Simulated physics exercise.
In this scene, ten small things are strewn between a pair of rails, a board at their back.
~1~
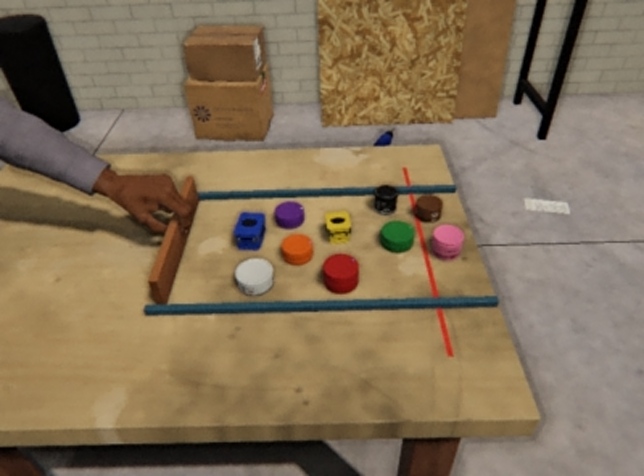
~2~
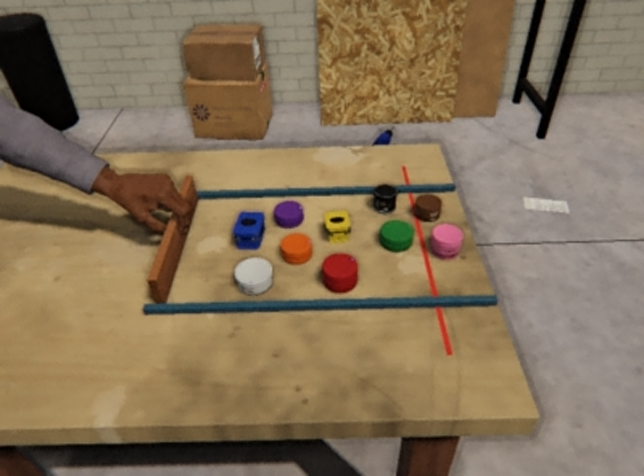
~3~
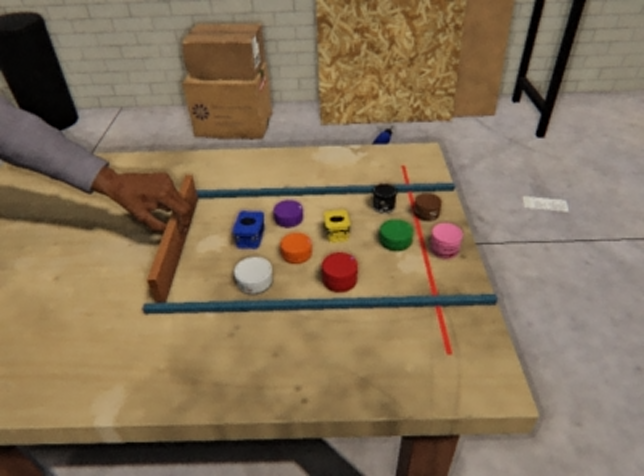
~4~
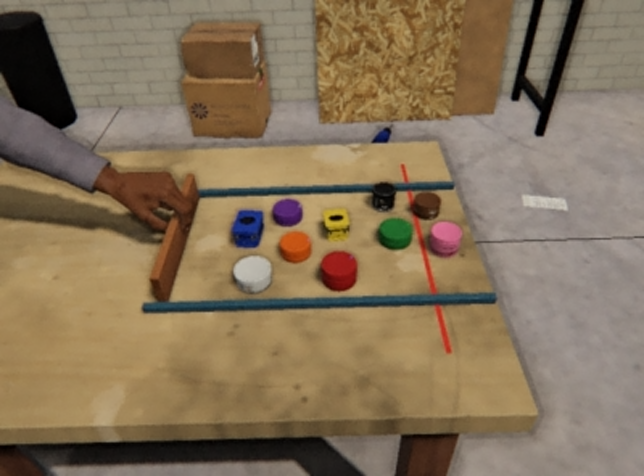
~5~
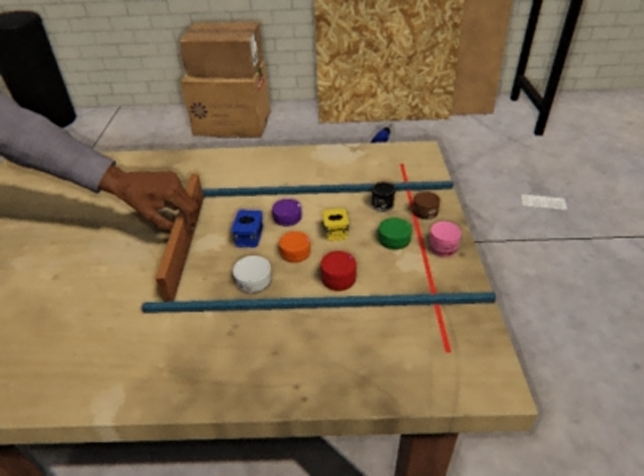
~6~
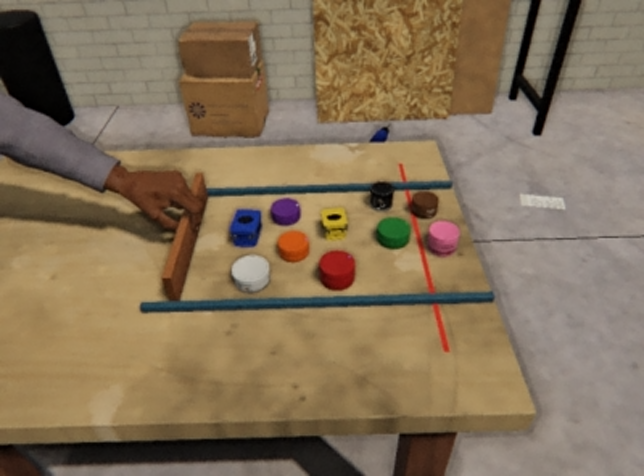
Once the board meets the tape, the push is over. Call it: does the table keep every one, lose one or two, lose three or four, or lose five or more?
It loses one or two.
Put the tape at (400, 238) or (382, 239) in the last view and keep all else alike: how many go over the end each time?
Well, you'd get 1 the first time and 0 the second time.
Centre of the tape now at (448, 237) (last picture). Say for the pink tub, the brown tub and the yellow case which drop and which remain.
Pink tub goes off, brown tub goes off, yellow case goes off.
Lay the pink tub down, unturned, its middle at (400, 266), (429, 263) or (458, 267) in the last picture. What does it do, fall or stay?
Taking the three spots in turn, the pink tub comes off, then comes off, then comes off.
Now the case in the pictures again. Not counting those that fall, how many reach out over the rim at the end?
The figure is 2.
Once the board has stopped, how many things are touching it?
The count comes out at 4.
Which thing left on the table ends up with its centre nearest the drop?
Result: The red lid.
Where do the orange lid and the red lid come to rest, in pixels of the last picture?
They finish at roughly (439, 247) and (485, 269) respectively.
A little later, none off yet; pink tub at rest near (443, 239); brown tub at rest near (425, 205); green lid at rest near (393, 233).
Next, none off yet; pink tub shifted about its own width near (469, 244); brown tub at rest near (425, 205); green lid shifted about its own width near (443, 231).
When it is over, the number that fall off is one or two; down, green lid and pink tub.
